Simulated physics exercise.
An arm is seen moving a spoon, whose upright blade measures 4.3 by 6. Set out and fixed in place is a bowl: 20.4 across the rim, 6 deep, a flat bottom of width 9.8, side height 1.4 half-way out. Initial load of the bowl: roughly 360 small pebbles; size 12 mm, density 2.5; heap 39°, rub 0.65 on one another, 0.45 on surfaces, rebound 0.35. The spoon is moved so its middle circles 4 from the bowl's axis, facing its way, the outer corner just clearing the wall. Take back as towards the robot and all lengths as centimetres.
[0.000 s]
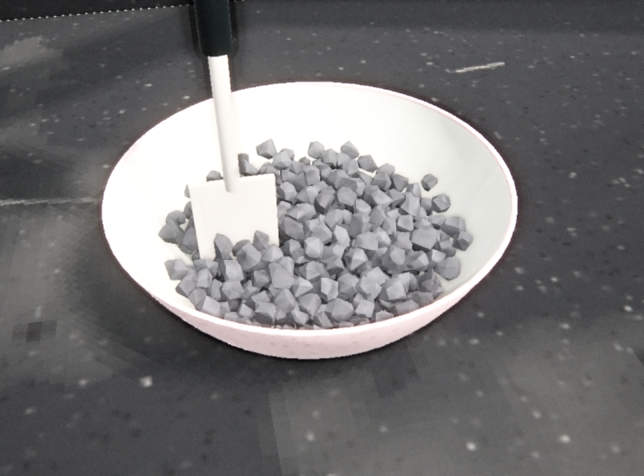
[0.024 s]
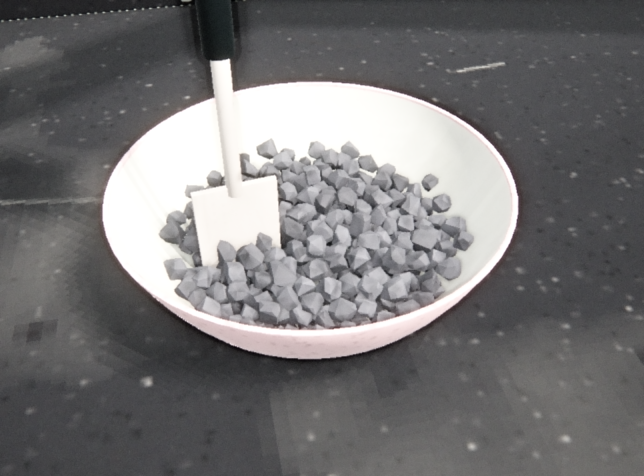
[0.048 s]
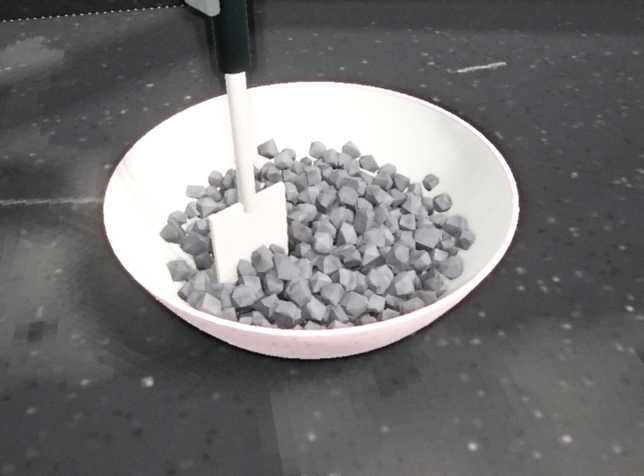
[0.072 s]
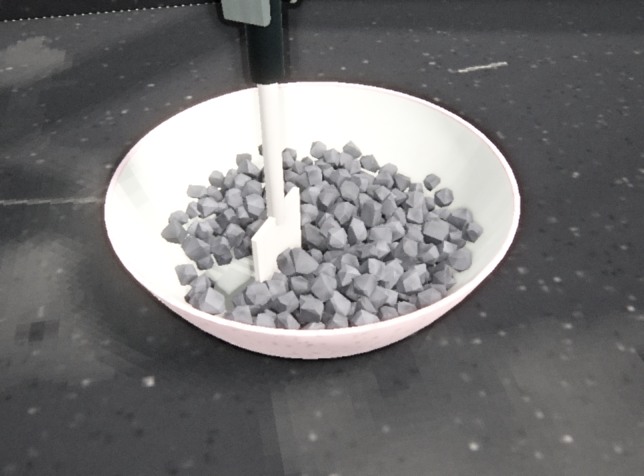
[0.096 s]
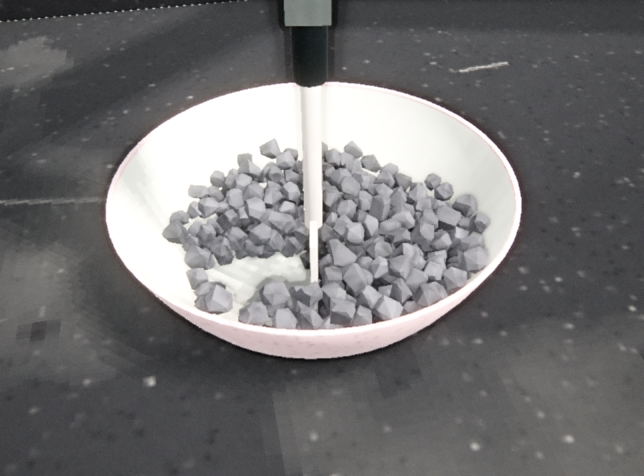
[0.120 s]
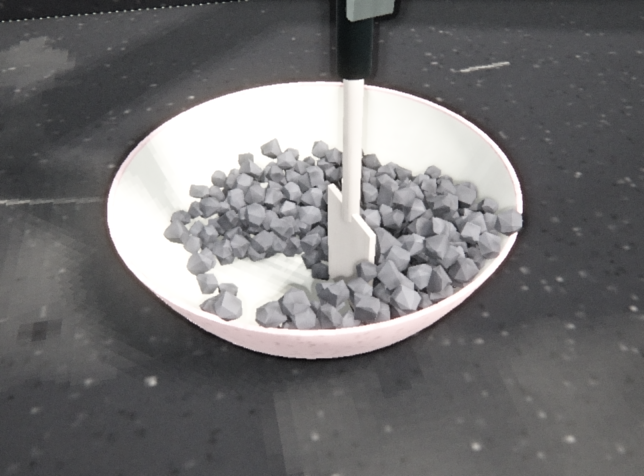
At first, a white spatula-like blade on a dark handle stands at the left of a white bowl of gray pebbles, its broad face showing. It then sweeps through the pile toward the right, turning edge-on and then angled again, pushing pebbles rightward and baring a pale patch behind it.
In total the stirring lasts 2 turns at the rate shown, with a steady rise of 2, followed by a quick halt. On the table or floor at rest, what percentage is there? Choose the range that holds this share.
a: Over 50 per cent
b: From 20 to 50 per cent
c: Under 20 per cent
The answer is b.
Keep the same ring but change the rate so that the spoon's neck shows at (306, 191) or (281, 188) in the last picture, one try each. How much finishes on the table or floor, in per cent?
So, roughly 15 percent the first time and 10 percent the second.
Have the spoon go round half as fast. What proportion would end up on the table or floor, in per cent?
Then roughly 10 per cent.
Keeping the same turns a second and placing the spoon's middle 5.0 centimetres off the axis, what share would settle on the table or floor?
Then about 45 %.
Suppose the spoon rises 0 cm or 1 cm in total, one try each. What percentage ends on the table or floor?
Trial one: Roughly 45 %; trial two: Roughly 35 %.
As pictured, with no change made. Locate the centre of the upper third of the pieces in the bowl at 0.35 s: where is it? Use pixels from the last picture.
The upper third is centred close to (188, 175).
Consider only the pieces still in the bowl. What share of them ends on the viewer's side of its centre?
I'd put it at roughly 55 per cent.
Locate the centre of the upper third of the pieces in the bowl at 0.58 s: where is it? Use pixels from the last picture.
It is centred roughly at (340, 256).
After 0.35 s, 342° round, highest piece 13 above the table; 271 in the bowl, 48 on the table or floor, 43 in flight or on the tool.
After 0.58 s, 220° round, highest piece 6 above the table; 234 in the bowl, 125 on the table or floor, 3 in flight or on the tool.
After 0.89 s, 0° round, highest piece 5 above the table; 232 in the bowl, 130 on the table or floor.
After 1.59 s, 0° round, highest piece 5 above the table; 232 in the bowl, 130 on the table or floor.
At rest, 232 in the bowl, 130 on the table or floor. That is 36 % on the table or floor.
